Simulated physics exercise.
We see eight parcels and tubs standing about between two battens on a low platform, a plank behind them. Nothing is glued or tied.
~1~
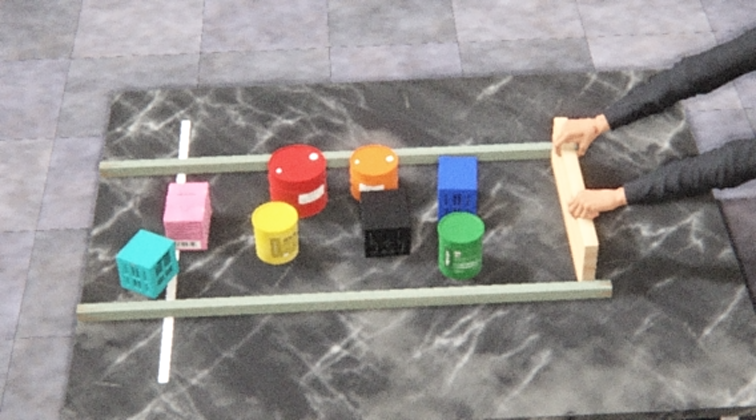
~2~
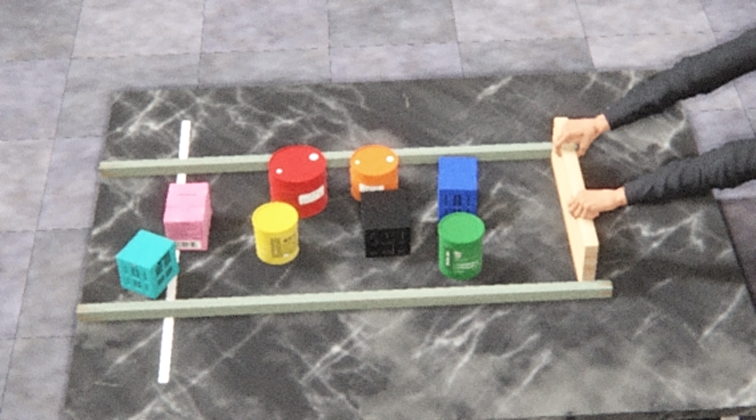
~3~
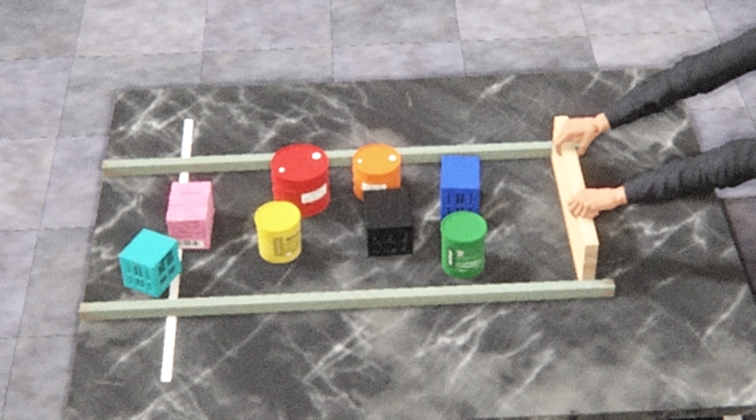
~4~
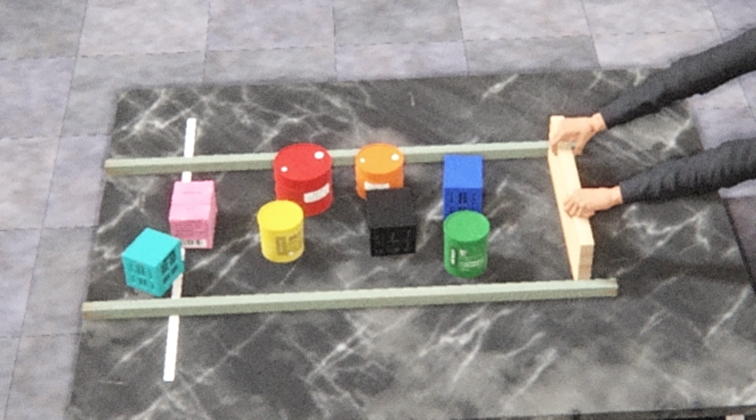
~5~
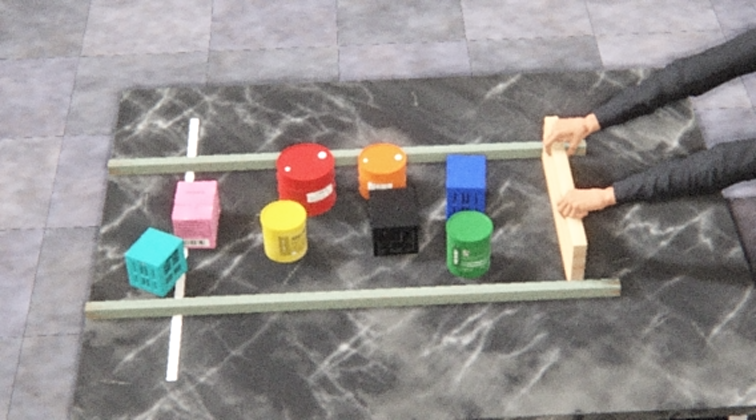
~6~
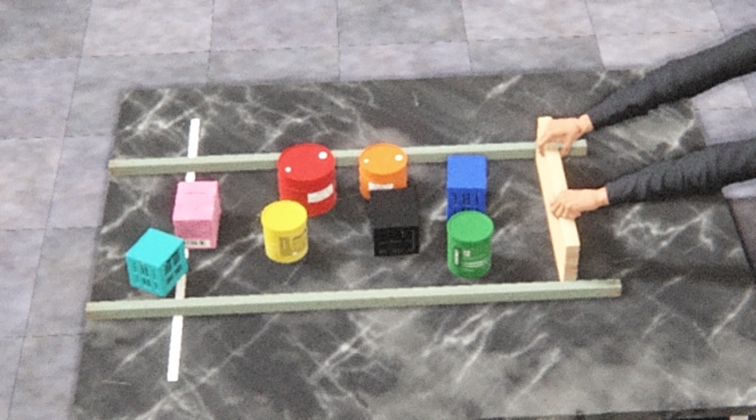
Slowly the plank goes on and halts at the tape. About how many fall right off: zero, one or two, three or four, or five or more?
Here the number that fall off is one or two.
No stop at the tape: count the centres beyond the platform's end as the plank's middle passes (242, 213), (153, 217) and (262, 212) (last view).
The counts: 0, 4 and 0.
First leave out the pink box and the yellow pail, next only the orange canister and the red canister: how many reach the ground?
0 in the first case, 1 in the second.
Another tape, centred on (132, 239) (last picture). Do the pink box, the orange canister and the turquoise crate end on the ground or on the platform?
The pink box comes down, the orange canister survives, the turquoise crate comes down.
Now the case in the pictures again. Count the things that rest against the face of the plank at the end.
3 of them.
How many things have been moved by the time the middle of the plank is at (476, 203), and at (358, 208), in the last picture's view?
First 2, then 6.
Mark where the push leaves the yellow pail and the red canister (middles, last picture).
First (113, 268), then (120, 193).
Soon after, none off yet; turquoise crate at rest near (157, 263); pink box at rest near (197, 215); yellow pail at rest near (285, 232).
After that, none off yet; turquoise crate at rest near (157, 263); pink box moving near (196, 216); yellow pail displaced about its own width near (220, 246).
In the end, the number that fall off is one or two; gone, pink box and turquoise crate.
